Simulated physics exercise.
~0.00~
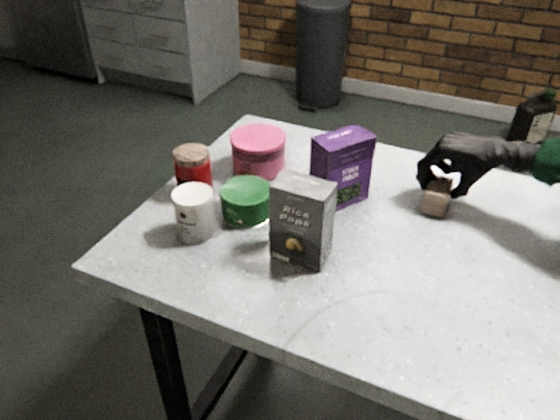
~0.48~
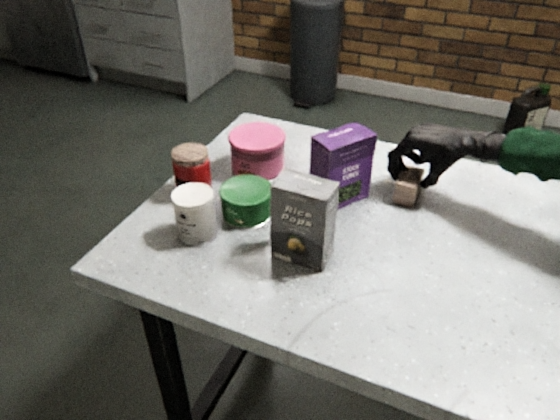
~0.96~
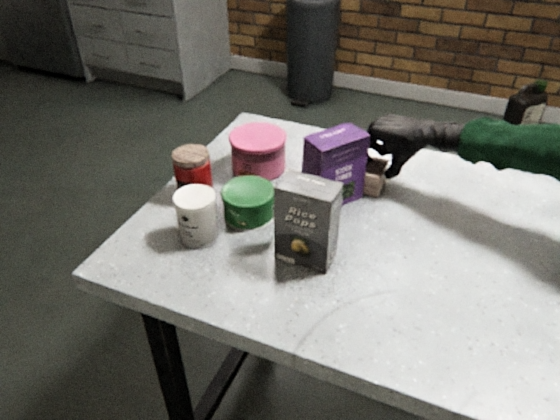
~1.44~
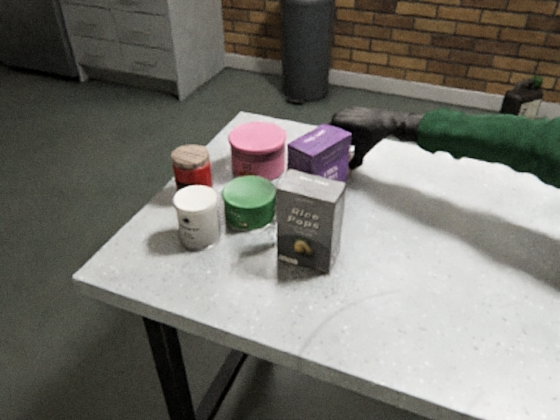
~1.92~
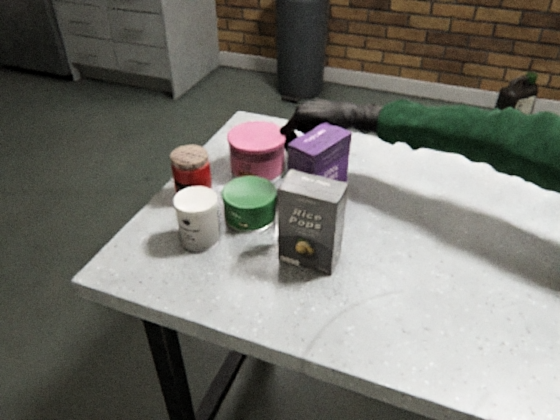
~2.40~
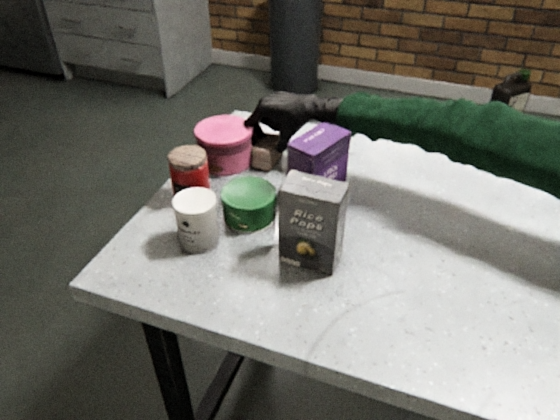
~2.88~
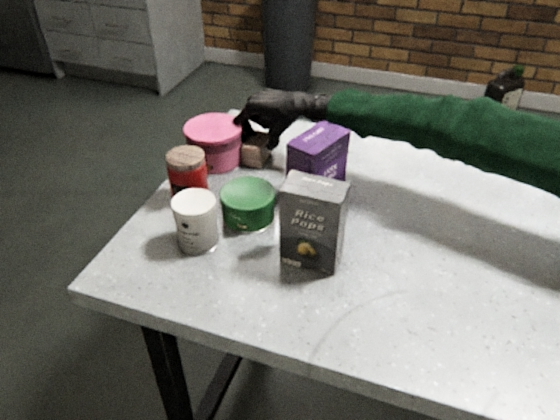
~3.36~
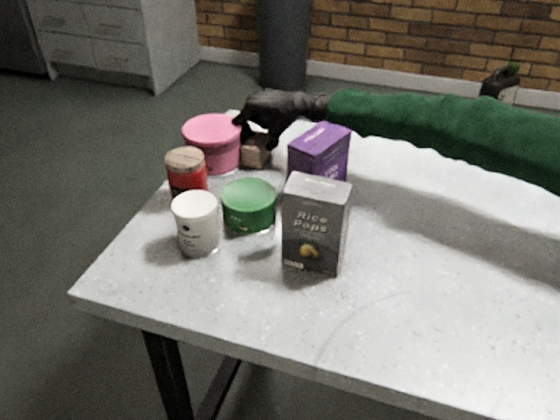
On a pale speckled table near a brick wall, a dark-gloved hand slid a small block leftward, shifting the purple packet and then the pink tub to the left, and finished with both moved but upright and all six items still on top.
